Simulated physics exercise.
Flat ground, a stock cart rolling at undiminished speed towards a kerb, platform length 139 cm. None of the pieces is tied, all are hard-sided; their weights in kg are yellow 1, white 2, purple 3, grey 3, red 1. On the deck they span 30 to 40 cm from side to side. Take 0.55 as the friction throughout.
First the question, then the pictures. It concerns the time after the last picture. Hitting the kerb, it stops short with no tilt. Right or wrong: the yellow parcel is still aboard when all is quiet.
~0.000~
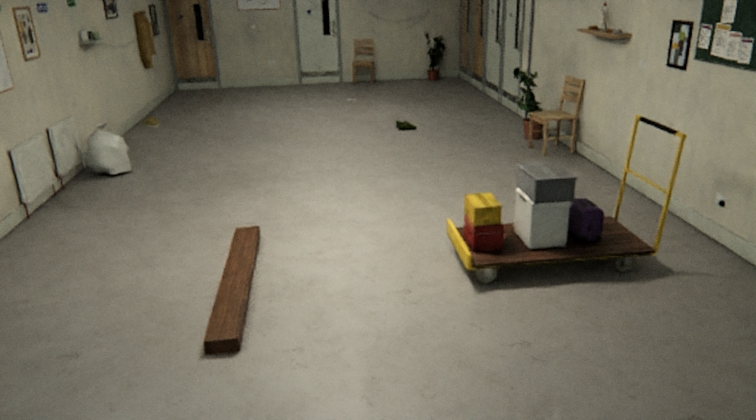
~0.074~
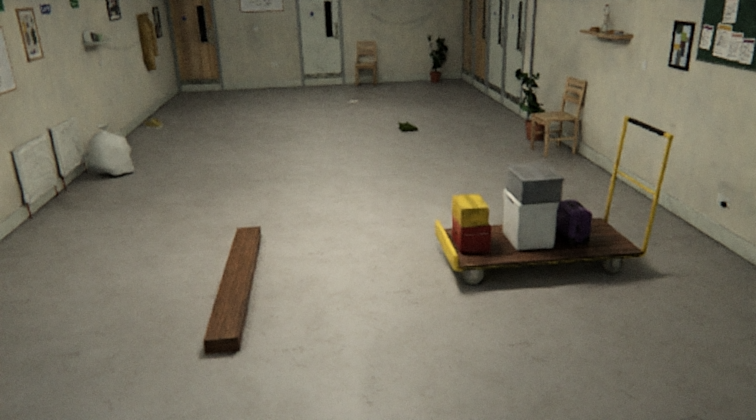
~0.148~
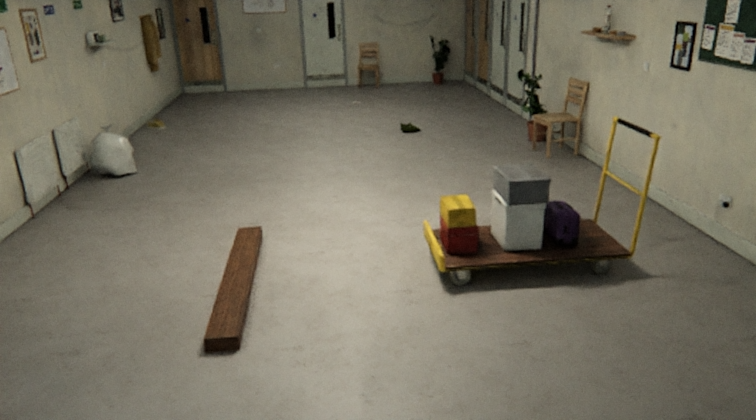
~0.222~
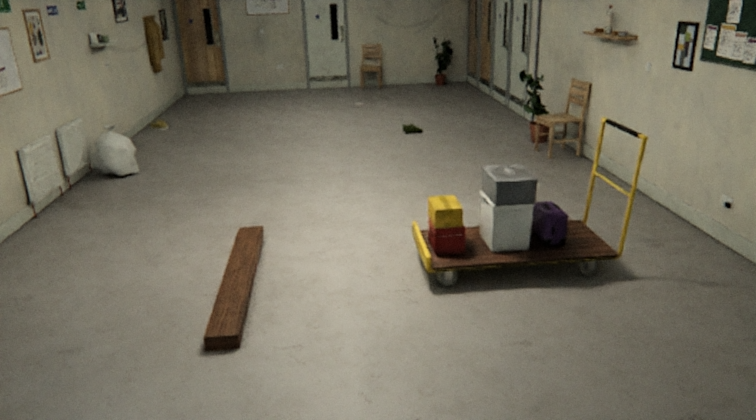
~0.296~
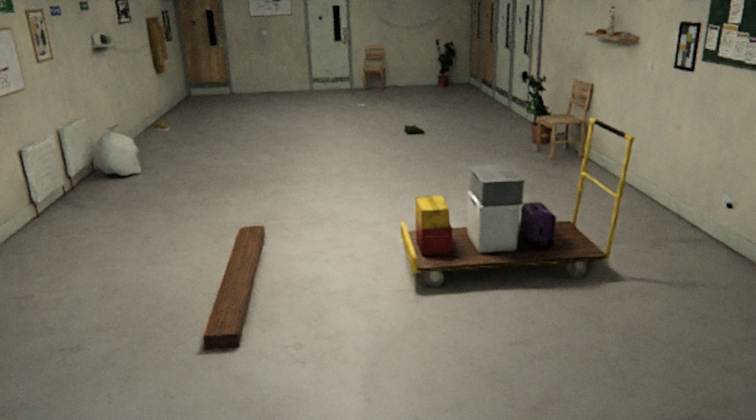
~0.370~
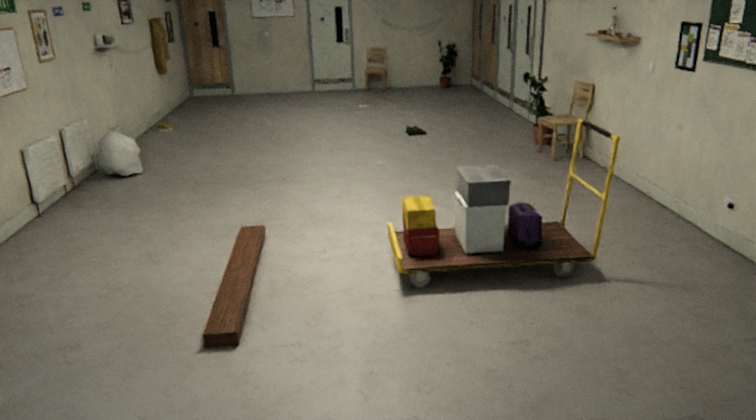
Wrong.
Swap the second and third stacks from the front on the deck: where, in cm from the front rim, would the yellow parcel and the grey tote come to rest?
Yellow 30 past, grey 50 behind.
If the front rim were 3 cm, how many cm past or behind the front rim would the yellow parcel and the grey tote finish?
The yellow item would come to rest 30 cm past the front rim, and the grey one 20 cm past it.
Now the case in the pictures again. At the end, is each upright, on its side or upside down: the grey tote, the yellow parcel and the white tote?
Final poses - grey: Inverted; yellow: Inverted; white: Base down.
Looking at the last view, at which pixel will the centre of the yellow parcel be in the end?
Around (204, 275).
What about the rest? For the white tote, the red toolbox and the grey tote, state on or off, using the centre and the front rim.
Well, in the end white stays on, red stays on and grey comes off.
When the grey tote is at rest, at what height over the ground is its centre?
The centre rests around 25 cm up.
Impact comes at 1.21 s.
After 1.61 s the yellow parcel is 9 cm past the rim, tilted 80°, near (226, 243) in the last picture's view.
After 2.01 s the yellow parcel is 27 cm past the rim, tilted 180°, near (206, 275) in the last picture's view.
At rest, 3.4 s, past the rim, yellow parcel and grey tote; behind it, white tote, purple suitcase and red toolbox.
